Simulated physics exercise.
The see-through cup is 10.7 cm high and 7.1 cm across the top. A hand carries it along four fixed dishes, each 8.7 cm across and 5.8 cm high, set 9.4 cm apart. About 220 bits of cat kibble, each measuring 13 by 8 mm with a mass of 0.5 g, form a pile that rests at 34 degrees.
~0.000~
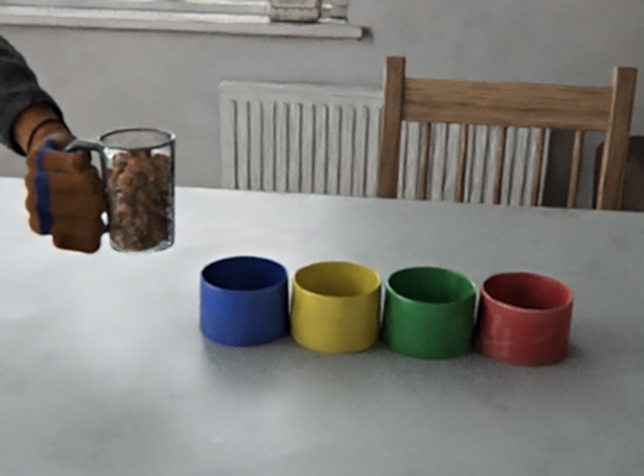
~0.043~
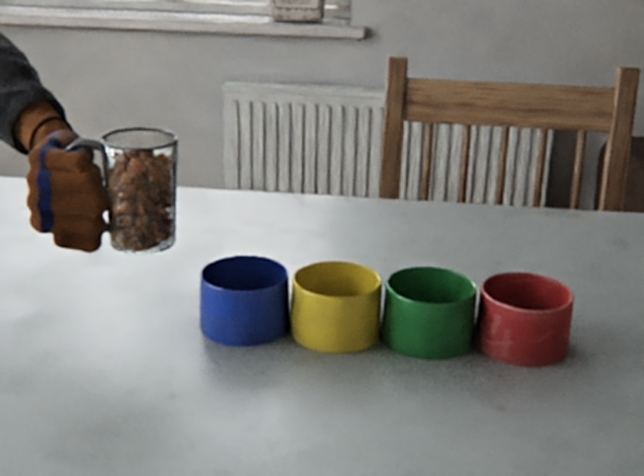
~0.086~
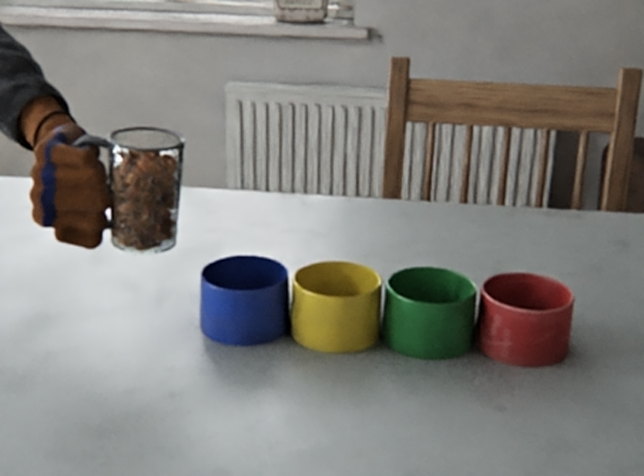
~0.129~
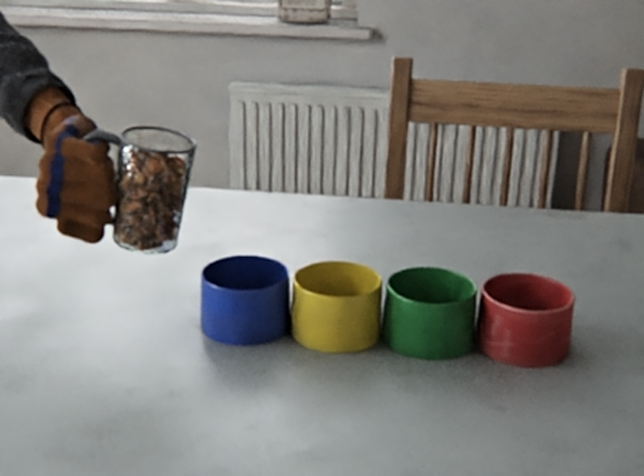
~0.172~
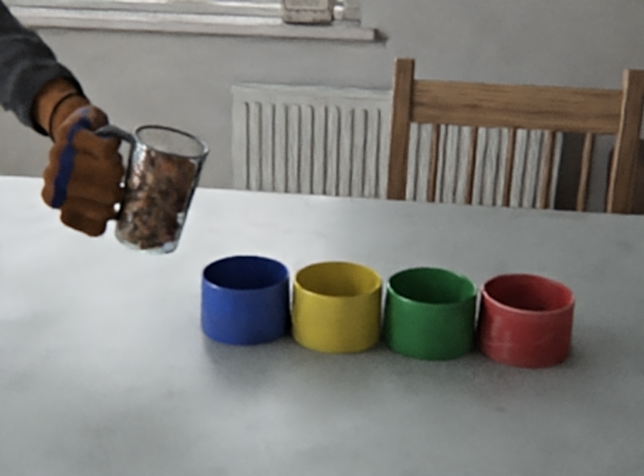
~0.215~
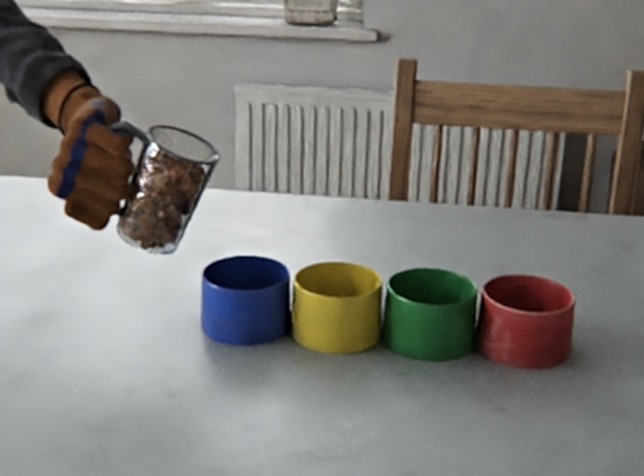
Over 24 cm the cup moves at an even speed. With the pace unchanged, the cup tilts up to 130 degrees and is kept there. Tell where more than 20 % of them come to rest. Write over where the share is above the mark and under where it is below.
Red: Under; blue: Under; green: Under; yellow: Over; counter: Under.
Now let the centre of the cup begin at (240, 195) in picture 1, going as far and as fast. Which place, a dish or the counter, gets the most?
Largest amount ends at green.
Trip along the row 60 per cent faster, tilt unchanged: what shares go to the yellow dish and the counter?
The shares would then be yellow 0 and counter 0.
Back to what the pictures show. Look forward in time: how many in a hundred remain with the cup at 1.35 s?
Somewhere near 0 per cent of the load.
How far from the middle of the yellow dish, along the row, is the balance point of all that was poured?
It ends up around 1 cm from that dish's centre, over to the right.
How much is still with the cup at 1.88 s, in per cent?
Around 0 in a hundred.
After 0.90 s, tilt 122 degrees; cup holds 90 %, yellow 10 %.
After 1.35 s, tilt 130 degrees; cup holds 0 %, yellow 90 %.
After 1.88 s, tilt 130 degrees; cup holds 0 %, yellow 90 %.
By 2.2 s all is still; red 0 %, blue 0 %, green 0 %, yellow 90 %, counter 5 %.
